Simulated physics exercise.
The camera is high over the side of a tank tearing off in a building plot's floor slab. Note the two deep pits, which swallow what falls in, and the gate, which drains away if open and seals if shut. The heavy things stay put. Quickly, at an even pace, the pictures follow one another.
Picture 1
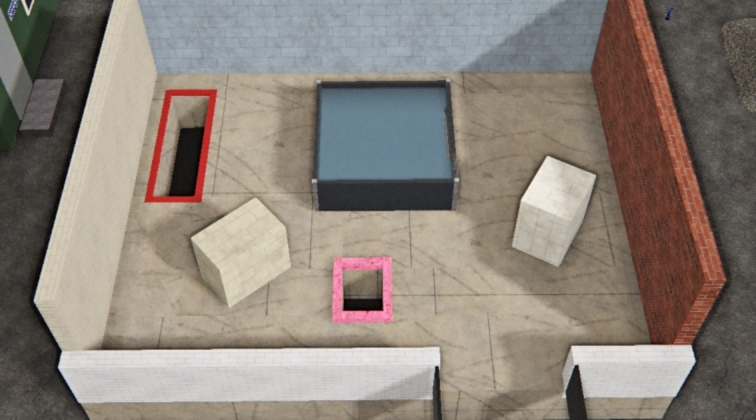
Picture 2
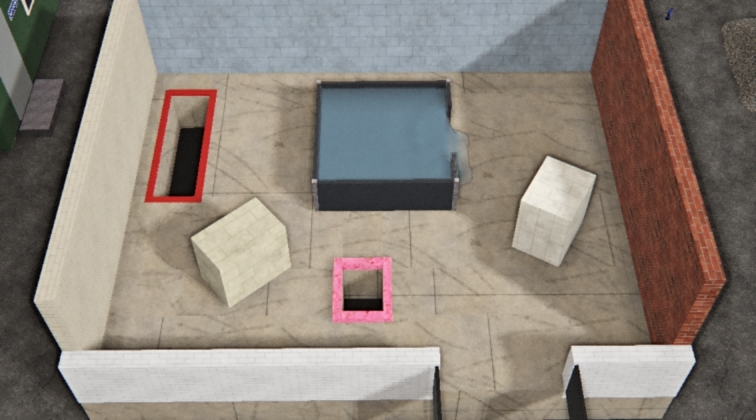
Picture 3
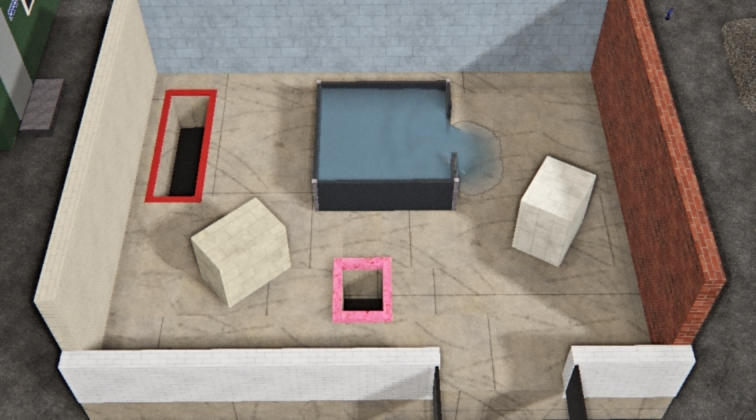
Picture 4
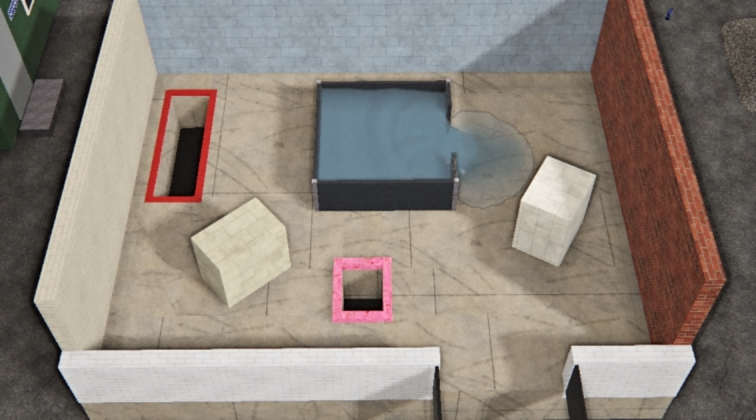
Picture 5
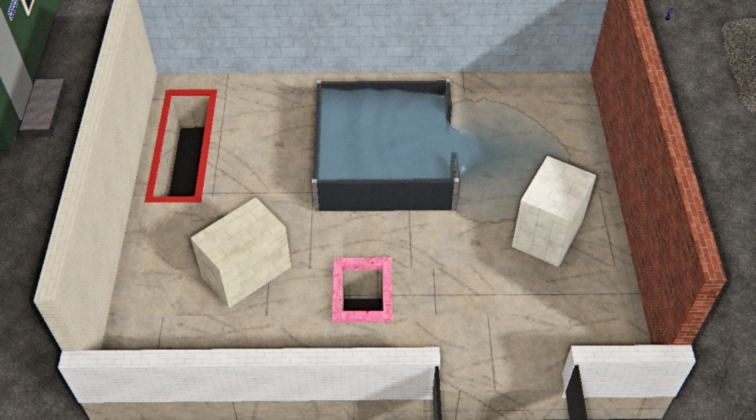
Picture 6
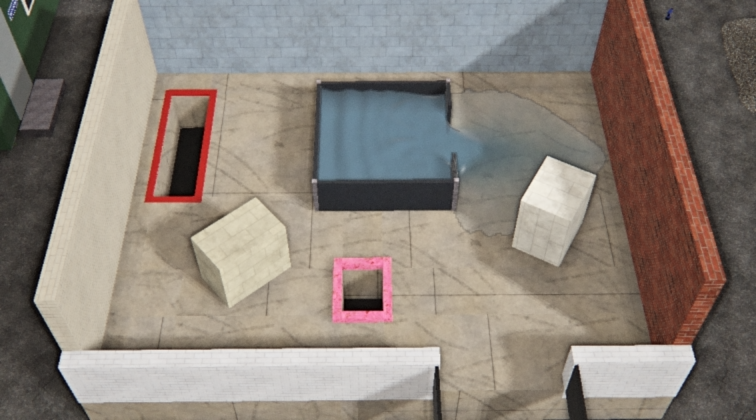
In this clip, a dark-walled tank of water on a walled floor slab opens on its right side, and water pours through the gap, fanning rightward across the slab and reaching around the pale block there.
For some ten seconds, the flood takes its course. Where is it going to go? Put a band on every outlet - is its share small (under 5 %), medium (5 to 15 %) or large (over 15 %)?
In the end, the gate has a medium share, the pink pit has a small share, the red pit has a medium share.
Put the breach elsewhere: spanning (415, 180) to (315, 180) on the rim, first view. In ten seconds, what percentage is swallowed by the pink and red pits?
The pink pit takes 20 per cent and the red pit 10 per cent.
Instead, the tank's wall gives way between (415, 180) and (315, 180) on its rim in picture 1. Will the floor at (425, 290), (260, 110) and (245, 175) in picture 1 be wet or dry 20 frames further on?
So the first one is drenched, the next left untouched, and the last drenched.
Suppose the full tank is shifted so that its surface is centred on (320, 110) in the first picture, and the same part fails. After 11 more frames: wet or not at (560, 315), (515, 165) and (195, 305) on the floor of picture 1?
Well, first one stays dry, second one got wet, third one stays dry.
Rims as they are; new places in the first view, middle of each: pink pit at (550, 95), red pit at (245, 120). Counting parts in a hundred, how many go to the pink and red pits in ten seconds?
Per cent by pit - pink: 15 / red: 4.
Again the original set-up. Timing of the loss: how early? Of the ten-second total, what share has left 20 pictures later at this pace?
That comes to 0 per cent, as I work it out.
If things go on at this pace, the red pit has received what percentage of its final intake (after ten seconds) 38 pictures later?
Around 10 in a hundred.
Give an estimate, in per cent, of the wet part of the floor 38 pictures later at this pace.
Close to 60 percent, by my reckoning.
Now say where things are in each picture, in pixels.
The first frame shows the water tank at (384, 133) is whole and still.
In the second frame, water pours out at (448, 150) and has run to (454, 133).
In the third frame, the front is at (487, 132), out from the gap at (448, 151).
In the fourth frame, the front is at (525, 148), out from the gap at (448, 151).
In the fifth frame, water pours out at (448, 150) and has run to a hidden place.
In the sixth frame, water pours out at (448, 150) and has run to (600, 156).
A moment on, water covers 20 % of the floor; the gate 0 %, the pink pit 0 %, the red pit 0 %.
Next, water covers 30 % of the floor; the gate 0 %, the pink pit 0 %, the red pit 0 %.
Then, water covers 40 % of the floor; the gate 0 %, the pink pit 0 %, the red pit 0 %.
Later, water covers 60 % of the floor; the gate 3 %, the pink pit 0 %, the red pit 1 %.
In the end, water covers 80 % of the floor; the gate 8 %, the pink pit 0 %, the red pit 10 %.
